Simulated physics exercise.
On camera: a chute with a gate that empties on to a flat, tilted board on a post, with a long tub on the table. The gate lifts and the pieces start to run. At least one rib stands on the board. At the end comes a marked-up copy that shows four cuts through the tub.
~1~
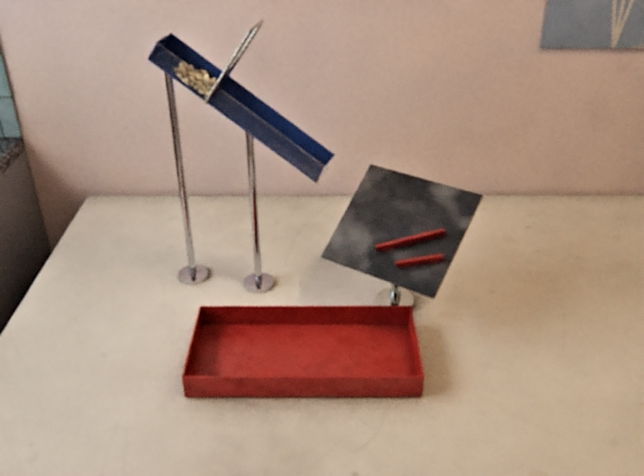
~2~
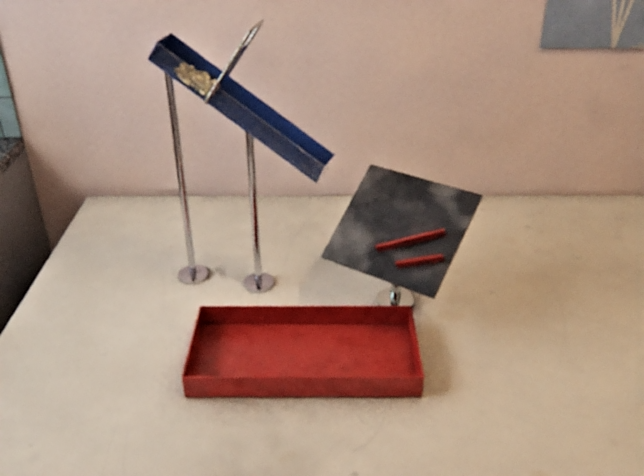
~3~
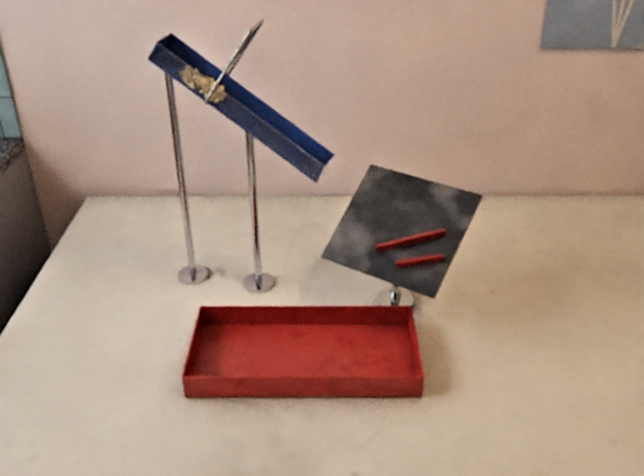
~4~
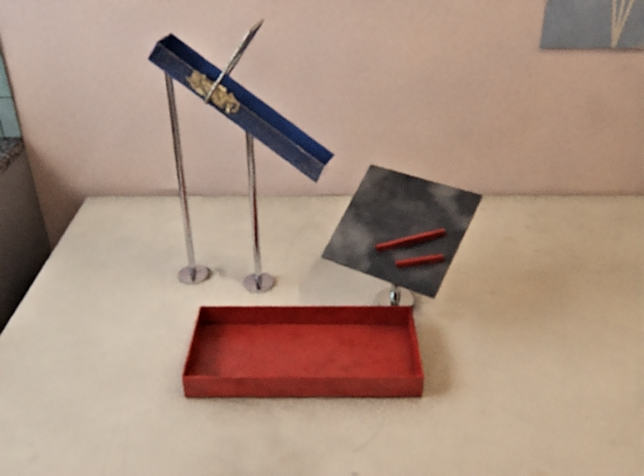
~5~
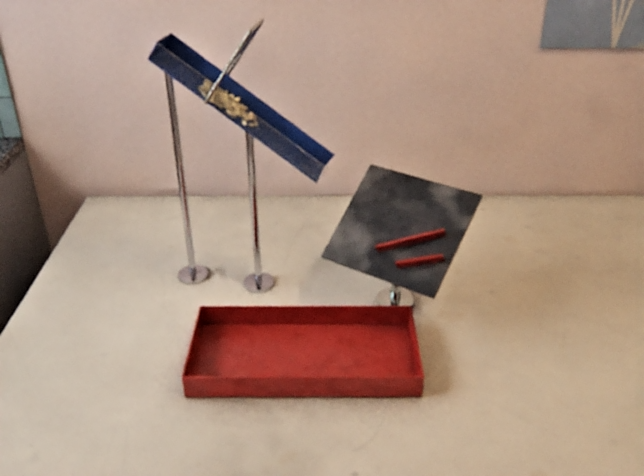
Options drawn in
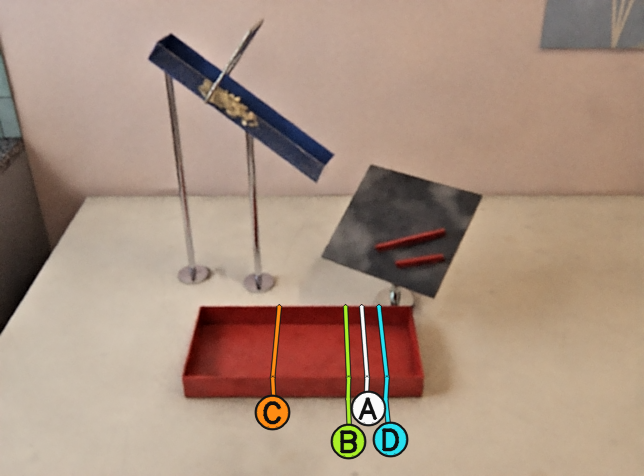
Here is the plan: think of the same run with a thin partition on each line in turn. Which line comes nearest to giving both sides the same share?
Go for B.
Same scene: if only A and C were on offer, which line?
That would be A.
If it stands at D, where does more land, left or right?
Left.
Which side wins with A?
The left side.
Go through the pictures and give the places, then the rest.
The first picture shows load behind the gate (201, 81), white beans; lip of the chute (320, 175), sloping gently.
The second picture shows middle of the board (400, 226), tilted fairly steeply; middle of its low edge (375, 277); of its high edge (424, 179).
The third picture shows front corners of the tub (183, 377) and (423, 377), empty; front of the load (221, 99).
The fourth picture shows middle of the load (216, 93); its front (237, 108), roughly a quarter of the way to the lip; rib from (442, 255) to (395, 263); rib from (444, 229) to (375, 247).
The fifth picture shows middle of the load (229, 103); its front (256, 123), roughly a third of the way to the lip.
On the marked copy, line A crosses the front rim at (367, 377); line B crosses the front rim at (348, 377); line C crosses the front rim at (272, 377); line D crosses the front rim at (386, 377).
With A, of what is caught, the larger part on the left of the divider, about a tenth on the right.
With B, of what is caught, roughly a third on the left of the divider, roughly two thirds on the right.
With C, of what is caught, not one piece on the left of the divider, every piece on the right.
With D, of what is caught, almost all on the left of the divider, about a tenth on the right.
